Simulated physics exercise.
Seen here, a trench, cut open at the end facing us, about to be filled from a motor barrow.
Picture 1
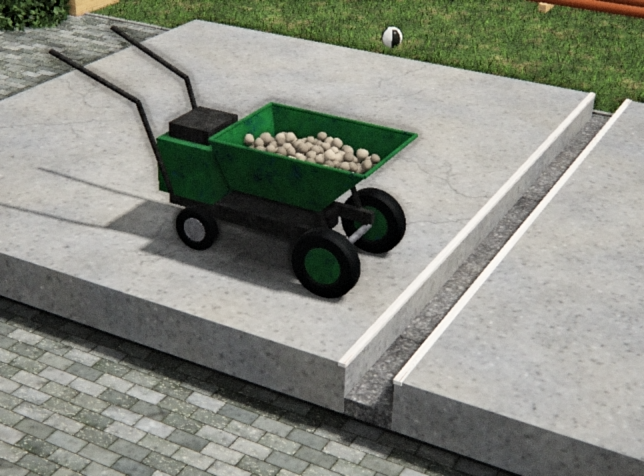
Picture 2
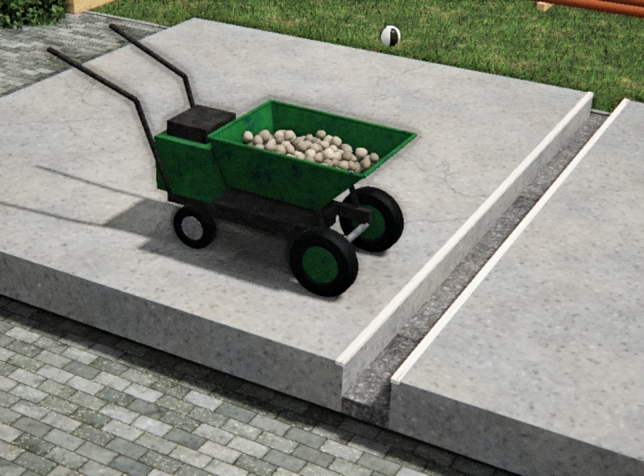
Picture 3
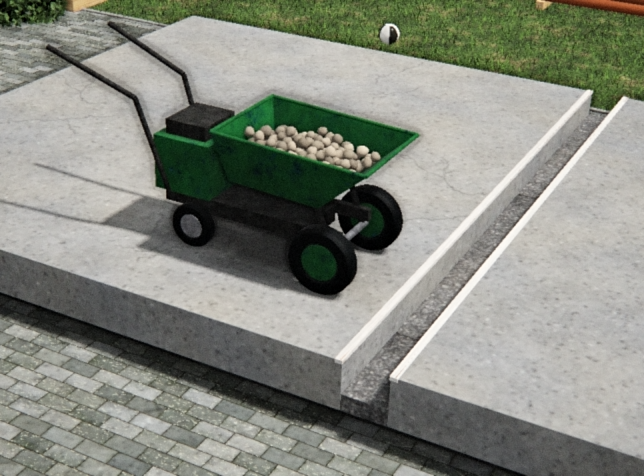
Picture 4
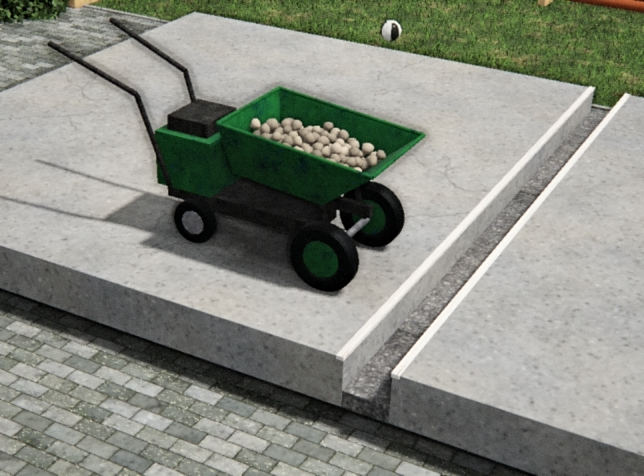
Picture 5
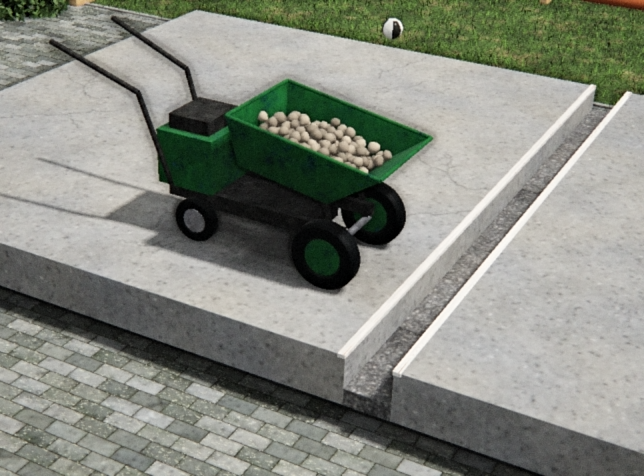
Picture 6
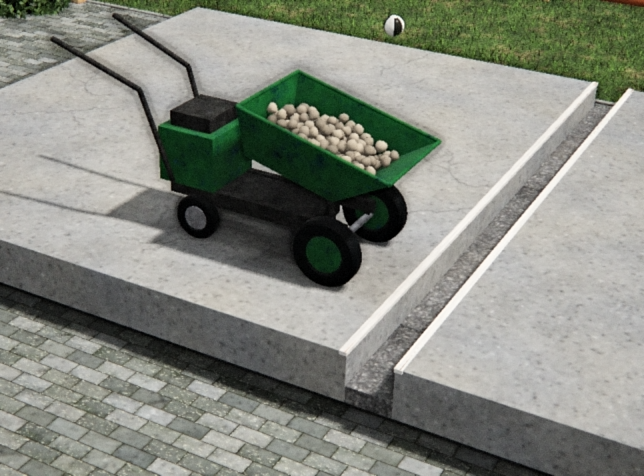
At first, a green motor barrow with black handles stands on a concrete slab beside a narrow trench, its skip level and loaded with pale river pebbles. Then the skip tilts slightly forward, its front lip dipping toward the right, while the wheels stay in nearly the same place.
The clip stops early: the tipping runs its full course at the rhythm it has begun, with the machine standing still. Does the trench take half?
The trench ends with less than half of it.
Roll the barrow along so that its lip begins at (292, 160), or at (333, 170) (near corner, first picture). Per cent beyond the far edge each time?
Roughly 0 per cent, and 20 per cent.
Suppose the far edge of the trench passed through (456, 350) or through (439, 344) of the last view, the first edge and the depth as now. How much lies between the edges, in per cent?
The first gives 80 %, the second 50 %.
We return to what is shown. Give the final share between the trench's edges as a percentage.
Roughly 15 in a hundred.
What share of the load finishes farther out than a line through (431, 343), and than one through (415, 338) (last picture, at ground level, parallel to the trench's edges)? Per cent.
In turn 70 and 80 in a hundred.
Just after the last frame, skip tipped steeply; every one in the skip.
A moment on, skip tipped right over; roughly two thirds in the skip; just a few in or heaped over the trench; roughly a third beyond it; just a few falling.
Further on, skip tipped right over; about a tenth in the skip; about a tenth in or heaped over the trench; the larger part beyond it.
When it is over, skip tipped right over; about a tenth in the skip; roughly a quarter in or heaped over the trench; the larger part beyond it.
